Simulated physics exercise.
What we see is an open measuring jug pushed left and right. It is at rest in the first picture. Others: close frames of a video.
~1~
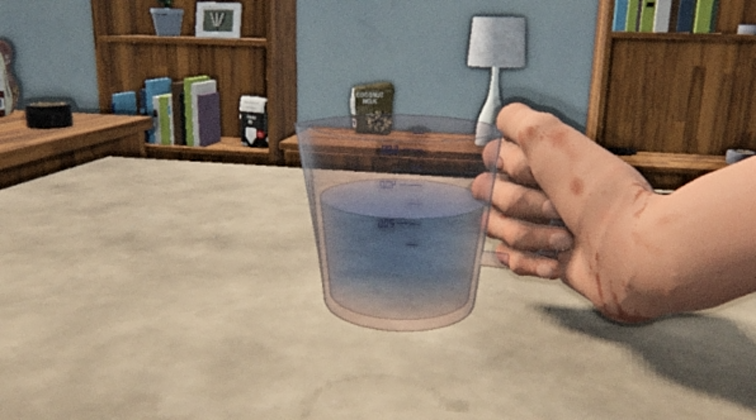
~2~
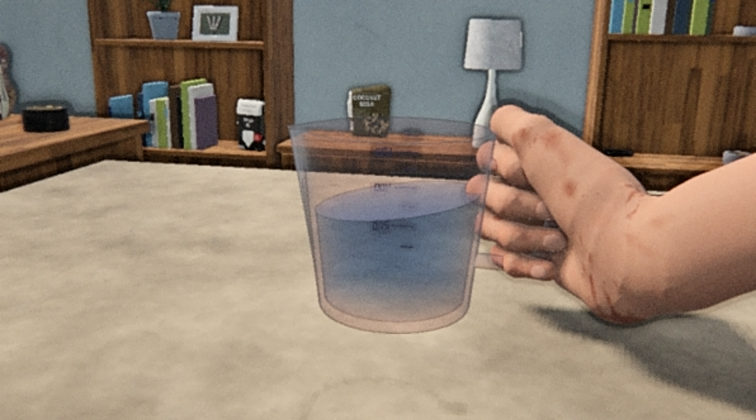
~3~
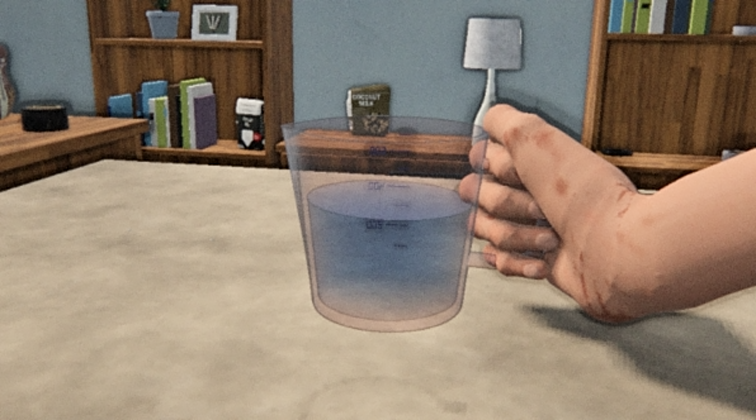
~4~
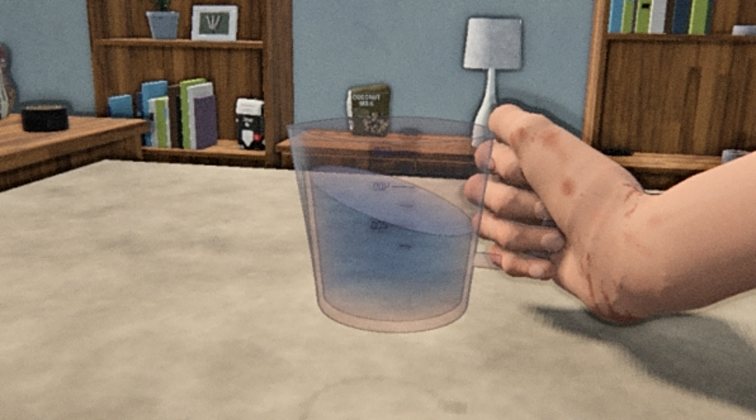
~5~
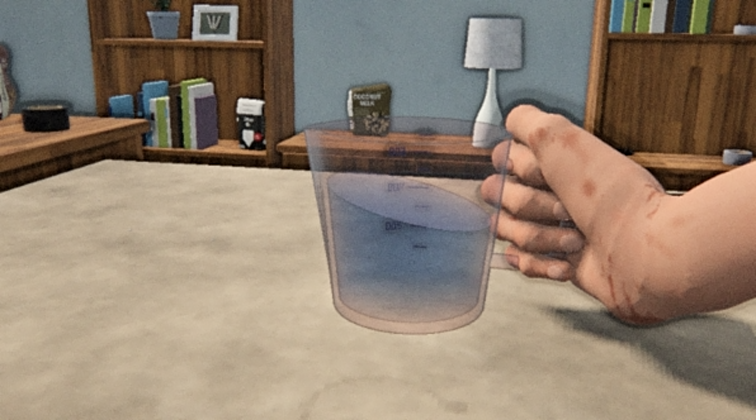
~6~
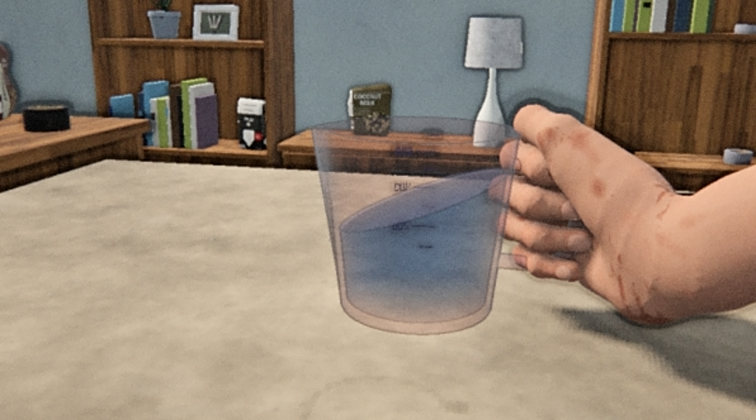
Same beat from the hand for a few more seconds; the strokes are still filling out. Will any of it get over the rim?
Yes.
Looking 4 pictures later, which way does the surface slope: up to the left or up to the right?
That would be on the left flank.
Next, the highest wave so far goes over the rim.
Finally, the highest wave so far goes over the rim; some is on the top.
